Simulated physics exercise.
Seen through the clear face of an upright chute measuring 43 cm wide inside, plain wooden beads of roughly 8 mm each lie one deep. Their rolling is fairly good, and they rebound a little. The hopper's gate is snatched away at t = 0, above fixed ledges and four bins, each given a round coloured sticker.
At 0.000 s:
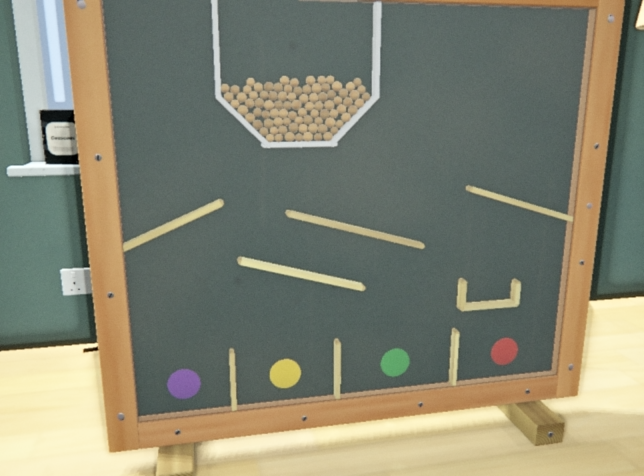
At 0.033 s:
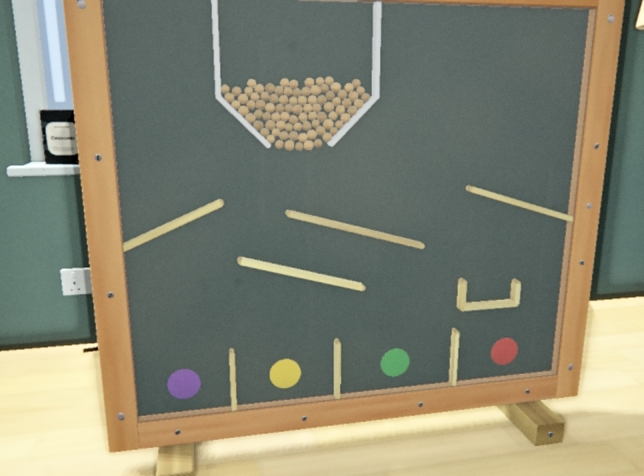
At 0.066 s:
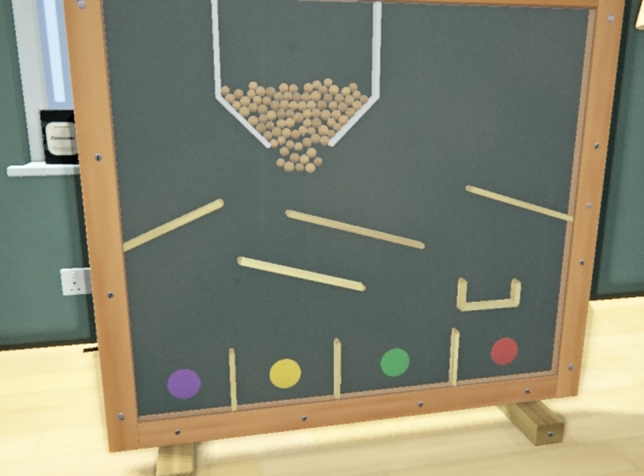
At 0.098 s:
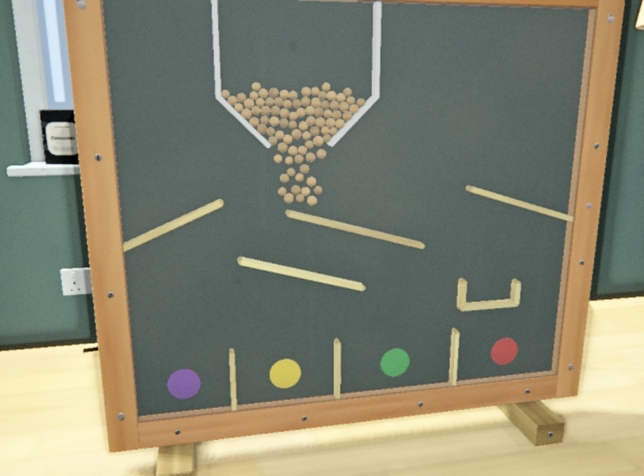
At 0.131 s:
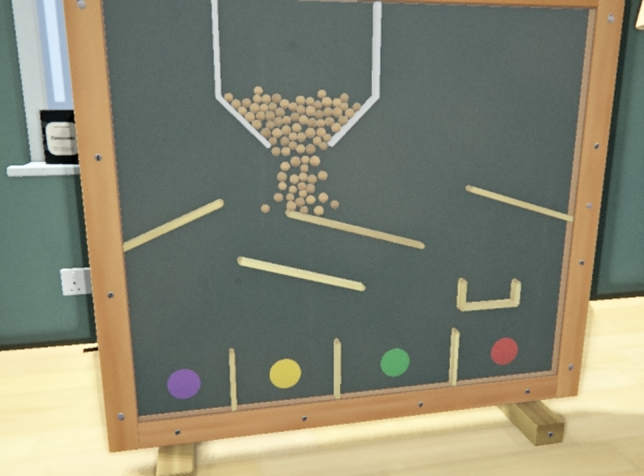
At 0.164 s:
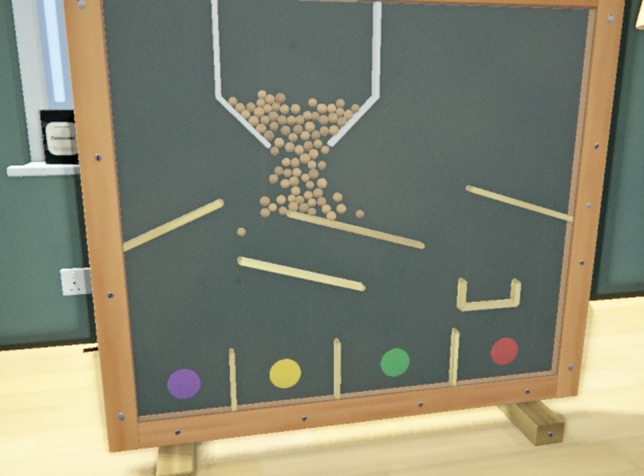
On an upright board in a wood frame, the hopper's gate disappears and small wooden beads pour down through its mouth, striking the upper end of a sloping ledge, where some bounce left and others move right along it.
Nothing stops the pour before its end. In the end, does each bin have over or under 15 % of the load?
In the end: Red bin: Under 15 %; green bin: Over 15 %; purple bin: Over 15 %; yellow bin: Under 15 %.
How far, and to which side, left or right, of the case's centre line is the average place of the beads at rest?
2 cm right.
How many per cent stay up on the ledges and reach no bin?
20 per cent.
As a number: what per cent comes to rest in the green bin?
Result: Approx. 60 per cent.
After 0.24 s 75 % have left the hopper; down in the bins, nothing yet.
After 0.34 s 100 % have left the hopper; down in the bins, nothing yet.
At rest by 1.8 s, red 5 %, green 60 %, purple 20 %, yellow 0 %, left higher up 20 %.
